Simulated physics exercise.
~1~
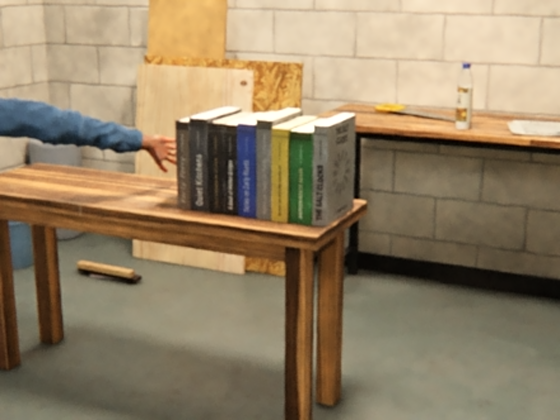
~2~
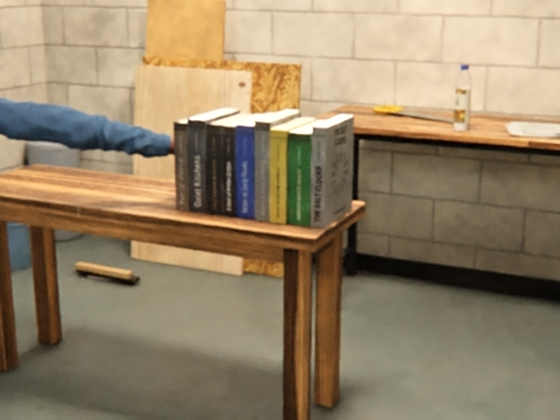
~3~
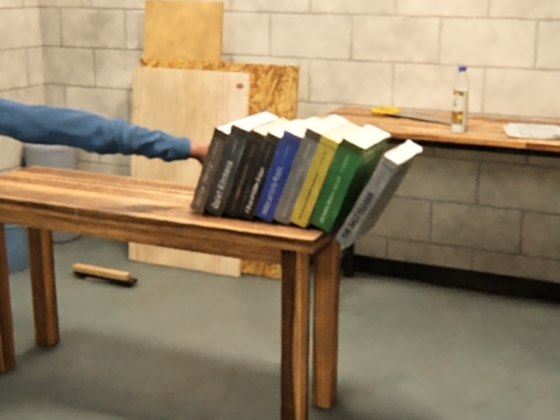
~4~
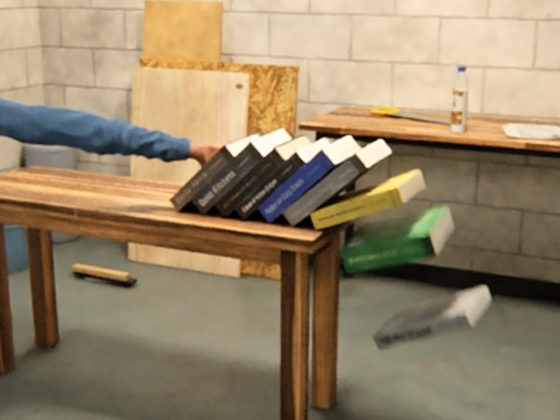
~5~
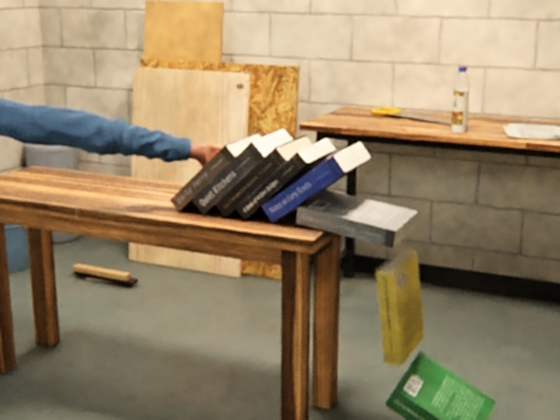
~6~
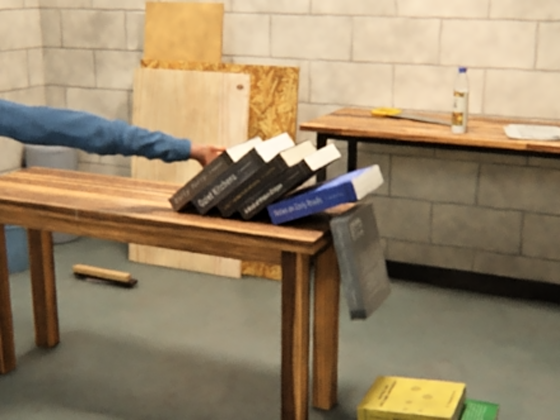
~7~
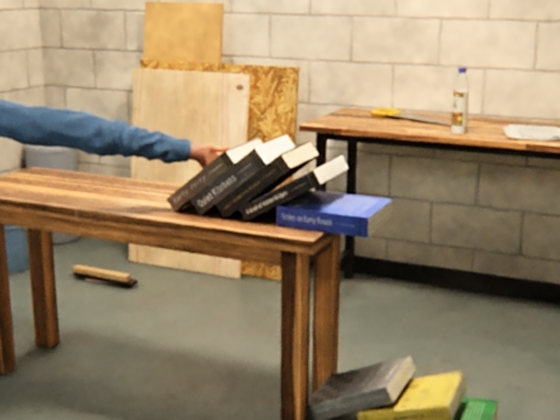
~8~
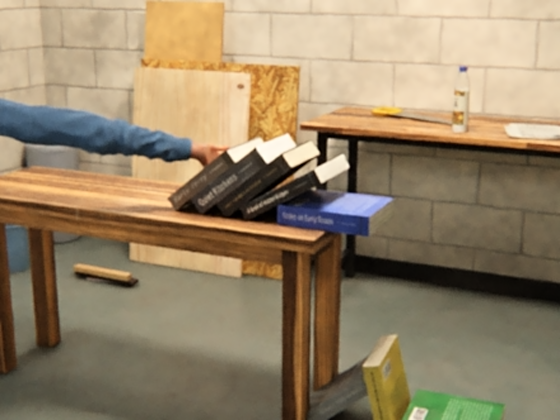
In the video, an arm in a blue sleeve pushes a row of book-like files along a wooden table, toppling them rightward. Four, including the green and yellow ones, drop to the floor, while the blue one lies over the table edge beside leaning dark ones.
